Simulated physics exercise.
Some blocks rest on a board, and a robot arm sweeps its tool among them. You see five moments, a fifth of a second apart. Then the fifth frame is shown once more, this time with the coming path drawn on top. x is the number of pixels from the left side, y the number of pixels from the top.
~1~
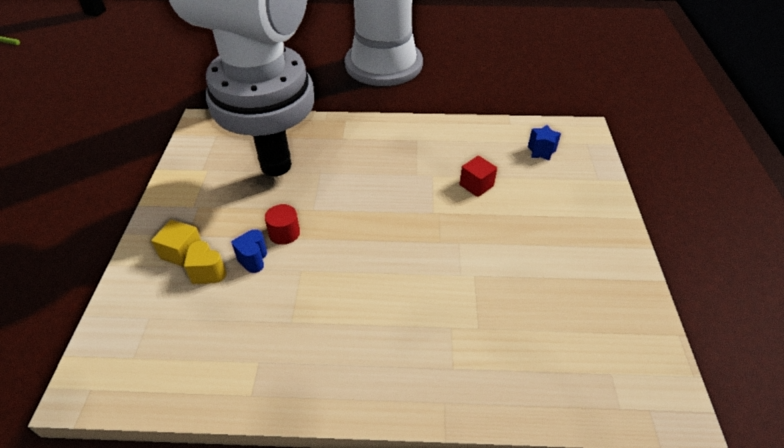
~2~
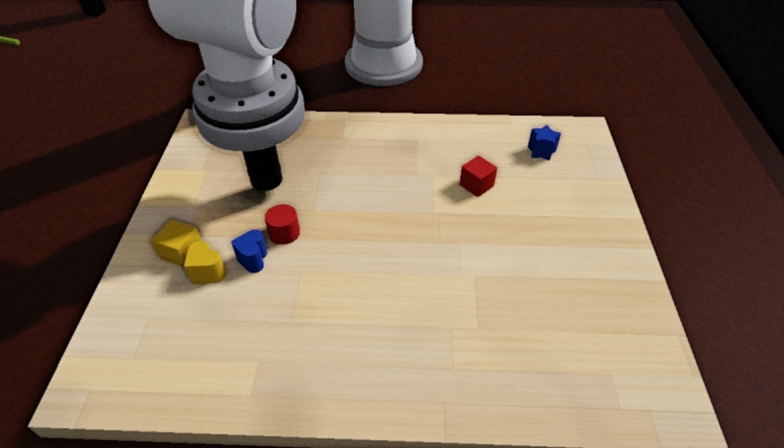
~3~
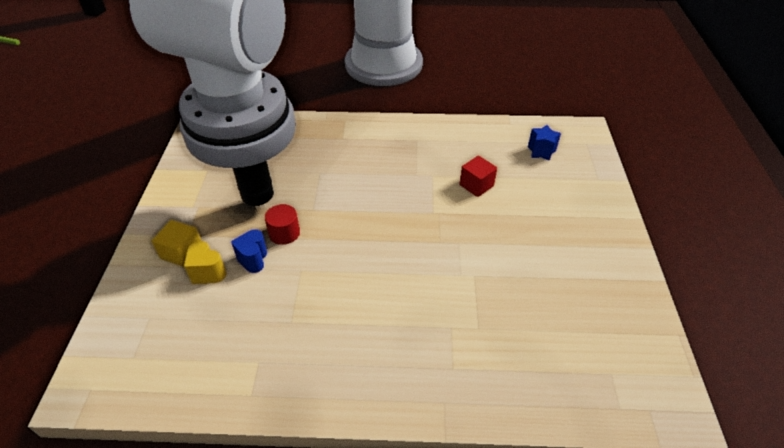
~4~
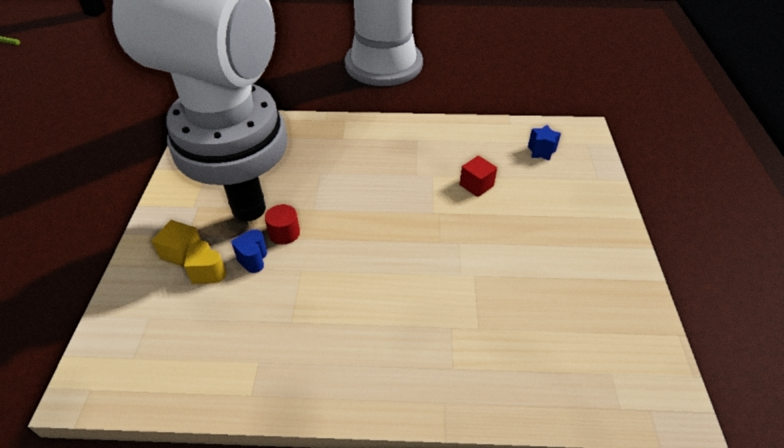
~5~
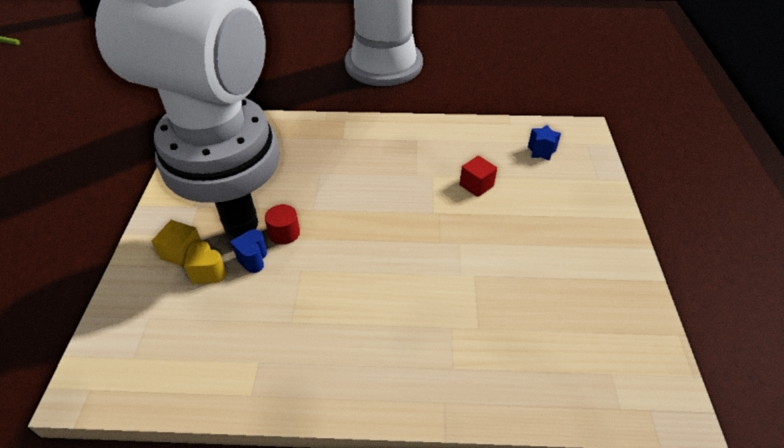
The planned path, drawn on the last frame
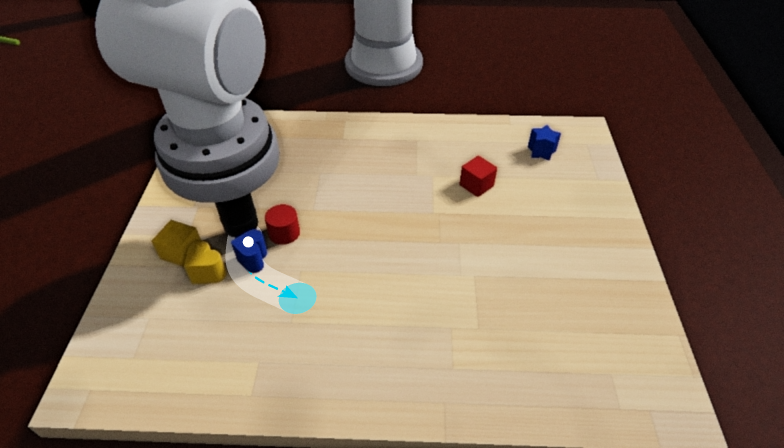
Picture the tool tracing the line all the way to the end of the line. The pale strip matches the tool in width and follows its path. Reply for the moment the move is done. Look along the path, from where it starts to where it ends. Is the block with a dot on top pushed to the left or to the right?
Facing from start to end, it will go to the right.
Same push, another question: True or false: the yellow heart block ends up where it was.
The claim holds.
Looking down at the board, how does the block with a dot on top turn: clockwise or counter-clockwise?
That block twists clockwise.
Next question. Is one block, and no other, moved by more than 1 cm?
Short answer: Yes.
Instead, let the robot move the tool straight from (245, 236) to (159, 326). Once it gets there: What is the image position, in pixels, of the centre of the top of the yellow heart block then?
I predict (122, 334).
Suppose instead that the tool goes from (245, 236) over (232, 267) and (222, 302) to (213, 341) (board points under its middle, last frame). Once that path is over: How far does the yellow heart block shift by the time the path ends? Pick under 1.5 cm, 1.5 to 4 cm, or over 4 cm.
Goes 1.5 to 4 cm.
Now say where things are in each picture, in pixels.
Lower end of the tool at (276, 167), tops of blocks, yellow heart block at (201, 255), blue heart block at (248, 242), in the first frame.
Tool at (267, 181), blocks as before, in the second frame.
Tool at (258, 196), blocks as before, in the third frame.
Tool at (249, 211), blocks as before, in the fourth frame.
Tool at (241, 226), yellow heart block at (201, 255), blue heart block at (248, 242), in the fifth frame.
The drawn path runs from (245, 236) via (245, 263) and (266, 284), ending at (298, 298); the dot is on the blue heart block.
What follows on the original path. One third of the way, tool at (242, 254); blue heart block at (251, 268).
Two thirds of the way, tool at (265, 274); blue heart block at (264, 293), turned 45° clockwise.
At the end, tool at (295, 288); yellow heart block not moved; blue heart block at (272, 304), turned 70° clockwise.
